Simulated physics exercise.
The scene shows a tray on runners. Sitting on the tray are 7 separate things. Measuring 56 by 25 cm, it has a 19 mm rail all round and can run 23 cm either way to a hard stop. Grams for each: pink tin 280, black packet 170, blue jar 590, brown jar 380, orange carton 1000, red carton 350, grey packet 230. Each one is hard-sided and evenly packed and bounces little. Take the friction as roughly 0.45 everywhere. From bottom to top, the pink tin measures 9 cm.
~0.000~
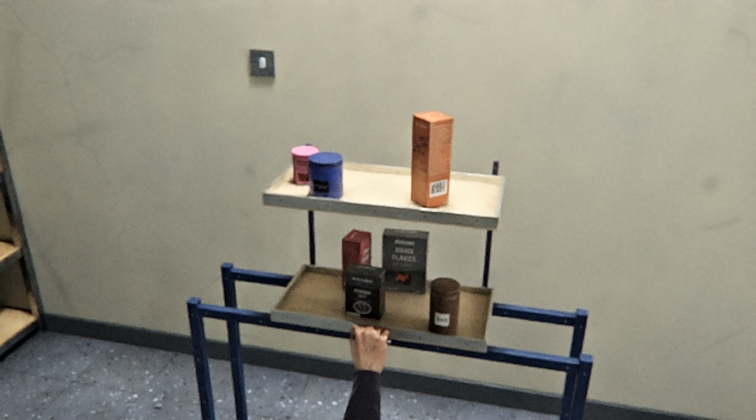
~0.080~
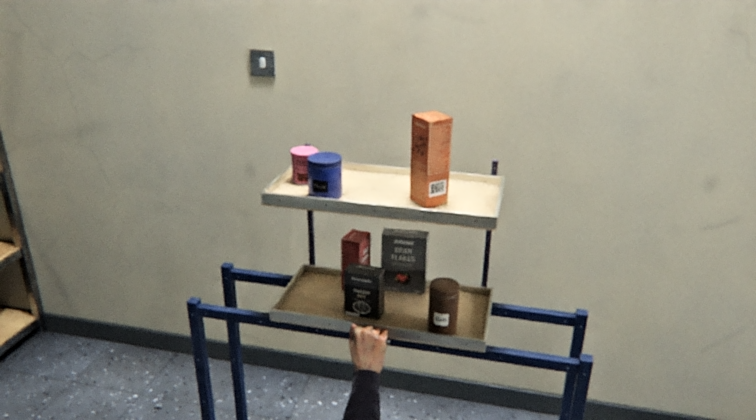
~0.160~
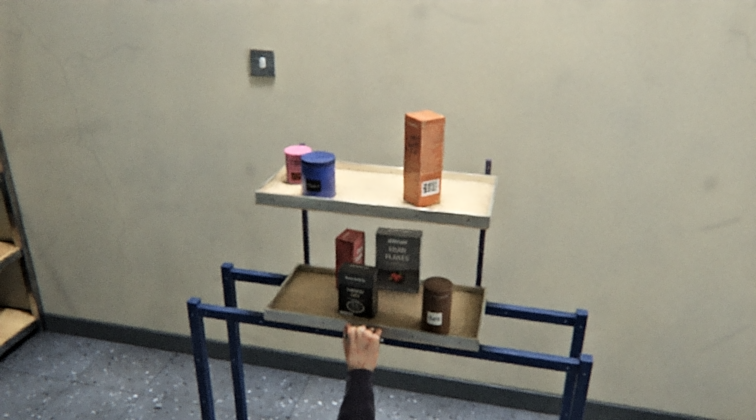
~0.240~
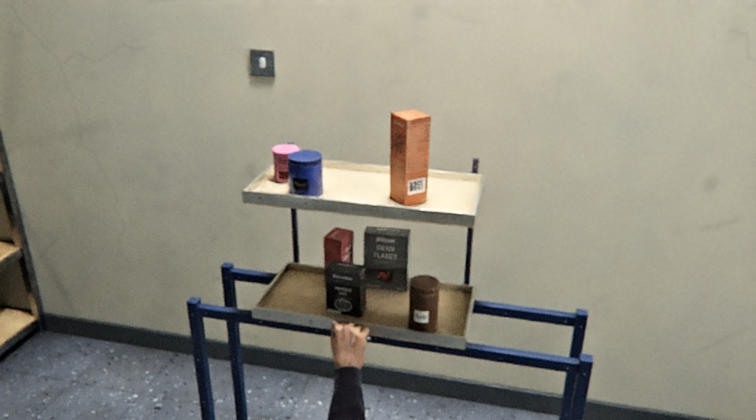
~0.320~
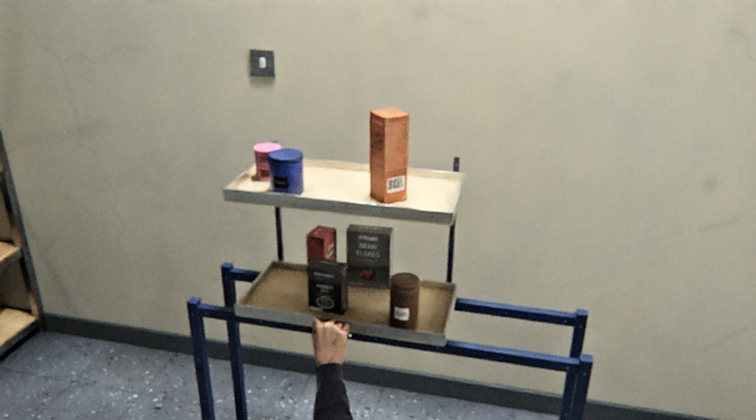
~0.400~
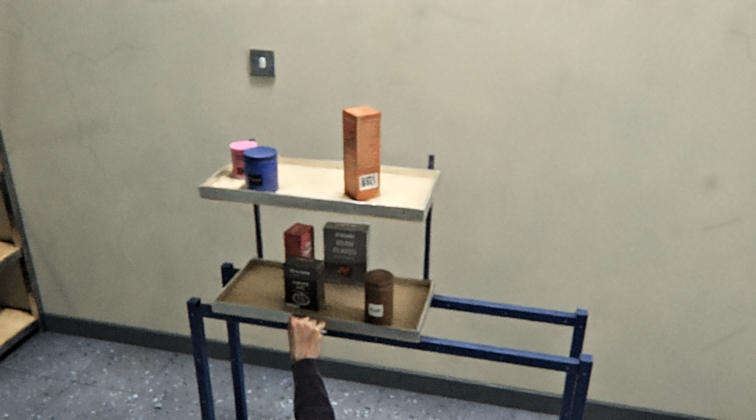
In a plain room, a hand slides a loaded two-level tray left along blue rails.
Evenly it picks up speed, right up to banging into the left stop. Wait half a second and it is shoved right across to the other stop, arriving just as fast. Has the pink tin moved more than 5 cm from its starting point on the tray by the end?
It moves too far.
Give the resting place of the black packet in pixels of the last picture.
End point: Approx. (450, 303).
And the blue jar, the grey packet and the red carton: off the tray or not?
Afterwards, the blue jar stays on its support, the grey packet stays on its support, and the red carton leaves its support.
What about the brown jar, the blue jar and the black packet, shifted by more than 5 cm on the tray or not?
Brown jar: Is displaced; blue jar: Remains in place; black packet: Remains in place.
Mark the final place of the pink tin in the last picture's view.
Rest point: Near (433, 177).
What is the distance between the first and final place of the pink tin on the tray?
The shift is close to 11 cm.
After 0.80 s, tray 23 cm left; red carton now off the tray; orange carton leaning 19°; brown jar leaning 18°.
After 1.70 s, tray 11 cm right; orange carton on its side; black packet slid 12 cm; grey packet slid 12 cm.
At rest (2.9 s), off the tray, red carton; tipped over on the tray, brown jar and orange carton; not toppled but over 5 cm from the start, pink tin; the other 3 in place, give or take 5 cm. In the last view, pink tin near (433, 177).
